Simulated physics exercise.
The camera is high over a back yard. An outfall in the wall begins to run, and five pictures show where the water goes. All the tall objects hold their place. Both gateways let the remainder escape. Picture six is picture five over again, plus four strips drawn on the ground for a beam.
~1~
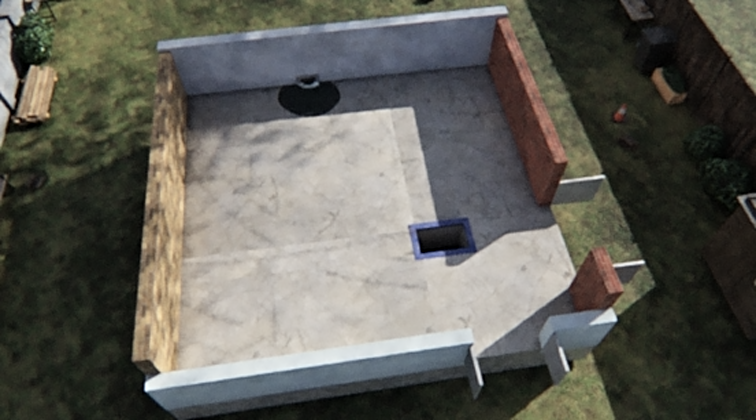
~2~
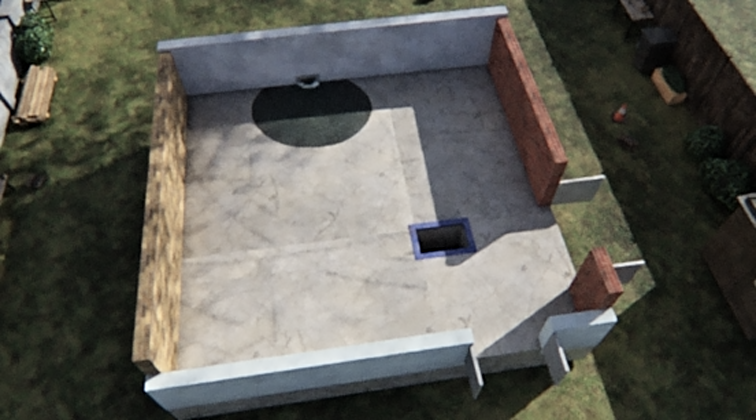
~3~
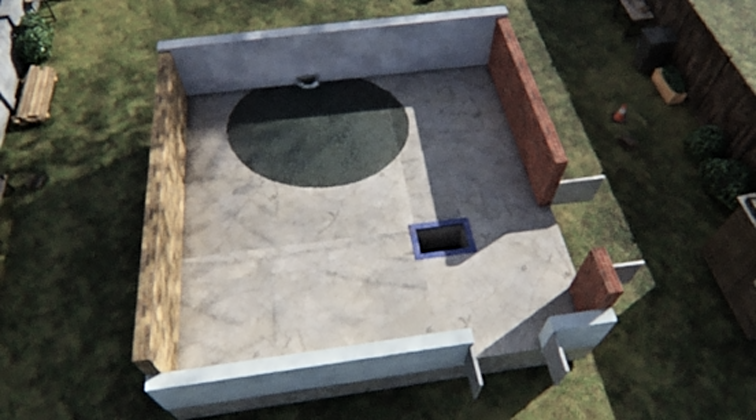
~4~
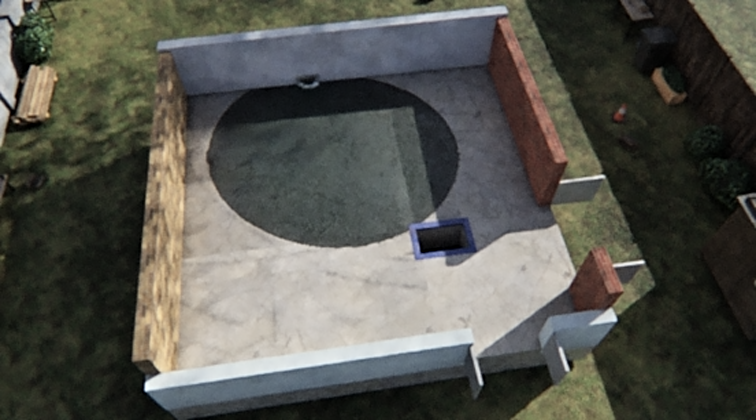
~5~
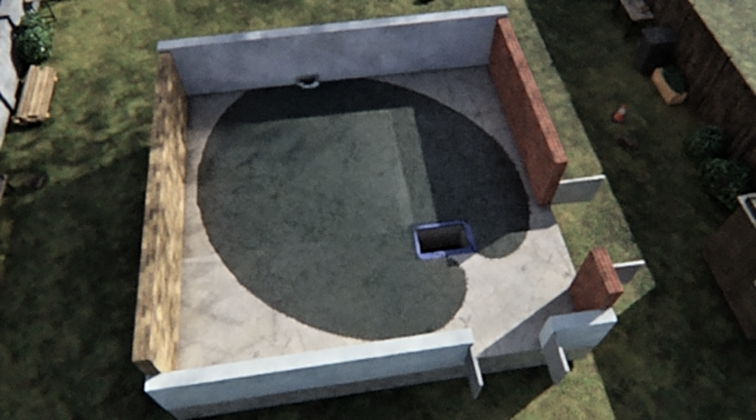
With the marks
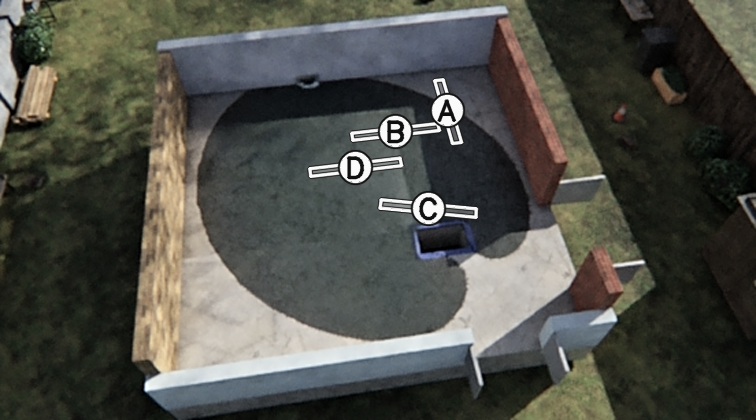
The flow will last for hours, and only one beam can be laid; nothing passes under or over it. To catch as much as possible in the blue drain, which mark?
Go for A.
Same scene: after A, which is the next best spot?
Here it is spot B.
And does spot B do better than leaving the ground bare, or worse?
It is worse.
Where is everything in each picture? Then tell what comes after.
Outfall at (308, 80); blue drain at (442, 238); open gate at (553, 245); open gate at (502, 341); front seen at (313, 112), 2 % of the ground wet; blue drain still dry, in the first picture.
Front seen at (300, 145), 8 % of the ground wet; blue drain still dry, in the second picture.
Front seen at (386, 164), 19 % of the ground wet; blue drain still dry, in the third picture.
Front seen at (413, 223), 36 % of the ground wet; blue drain still dry, in the fourth picture.
Front seen at (450, 311), 59 % of the ground wet; blue drain taking water, in the fifth picture.
On the marked copy, A from (457, 142) to (438, 80); B from (352, 136) to (438, 127); C from (380, 203) to (476, 213); D from (310, 172) to (400, 161).
Choosing A, about 25 % of the stream goes into the blue drain, about 74 % out by the gates.
Choosing B, about 15 % of the stream goes into the blue drain, about 84 % out by the gates.
Choosing C, about 5 % of the stream goes into the blue drain, about 94 % out by the gates.
Choosing D, about 7 % of the stream goes into the blue drain, about 92 % out by the gates.
